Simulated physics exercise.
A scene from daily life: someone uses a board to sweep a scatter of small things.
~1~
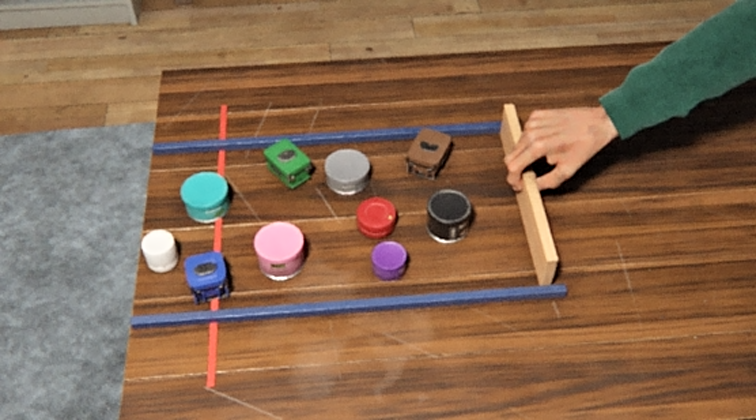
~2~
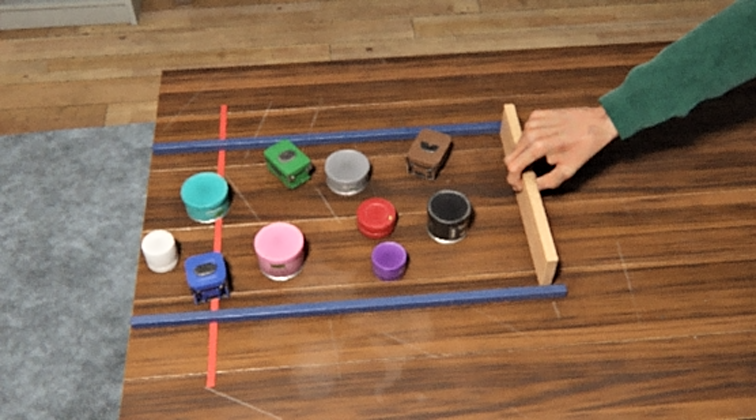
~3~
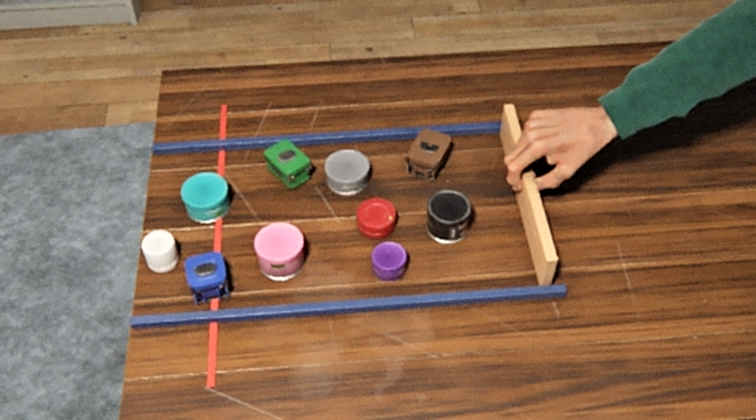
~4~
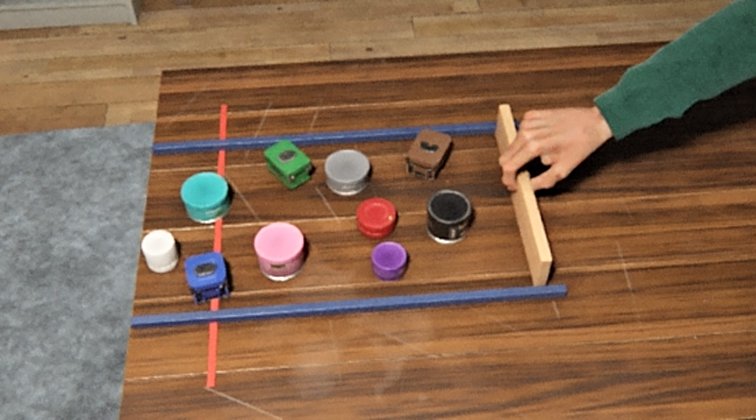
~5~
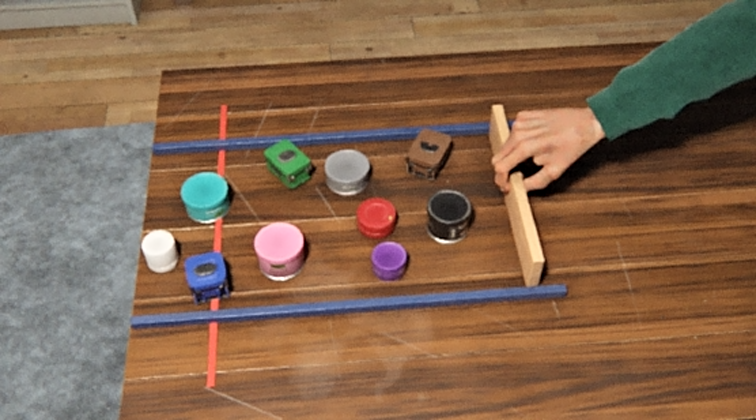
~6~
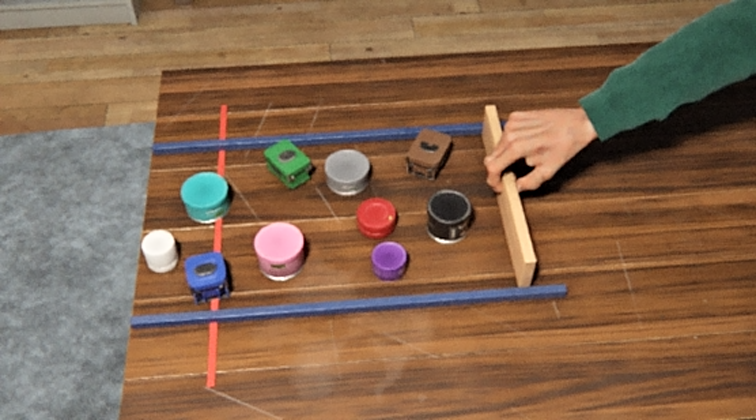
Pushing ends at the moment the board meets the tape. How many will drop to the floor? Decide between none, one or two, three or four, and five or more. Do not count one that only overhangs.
Decision: One or two.
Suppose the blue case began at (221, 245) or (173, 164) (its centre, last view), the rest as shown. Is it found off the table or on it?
In the two tries the blue case is not knocked off and ends up below, in that order.
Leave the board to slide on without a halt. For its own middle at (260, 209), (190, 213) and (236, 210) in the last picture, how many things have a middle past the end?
It would be 0, 5 and 0.
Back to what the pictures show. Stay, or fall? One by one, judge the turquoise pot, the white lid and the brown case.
Turquoise pot: Up; white lid: Down; brown case: Up.
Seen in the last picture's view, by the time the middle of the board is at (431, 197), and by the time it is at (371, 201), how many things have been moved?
Up to then 3, and up to the other point 6.
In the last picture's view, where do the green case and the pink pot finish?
The green case ends up near (168, 156), and the pink pot near (162, 260).
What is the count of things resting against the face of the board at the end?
That number would be 4.
A little later, none off yet; white lid at rest near (161, 252); turquoise pot at rest near (207, 198); blue case at rest near (208, 278).
When it is over, the number that fall off is one or two; down, white lid.
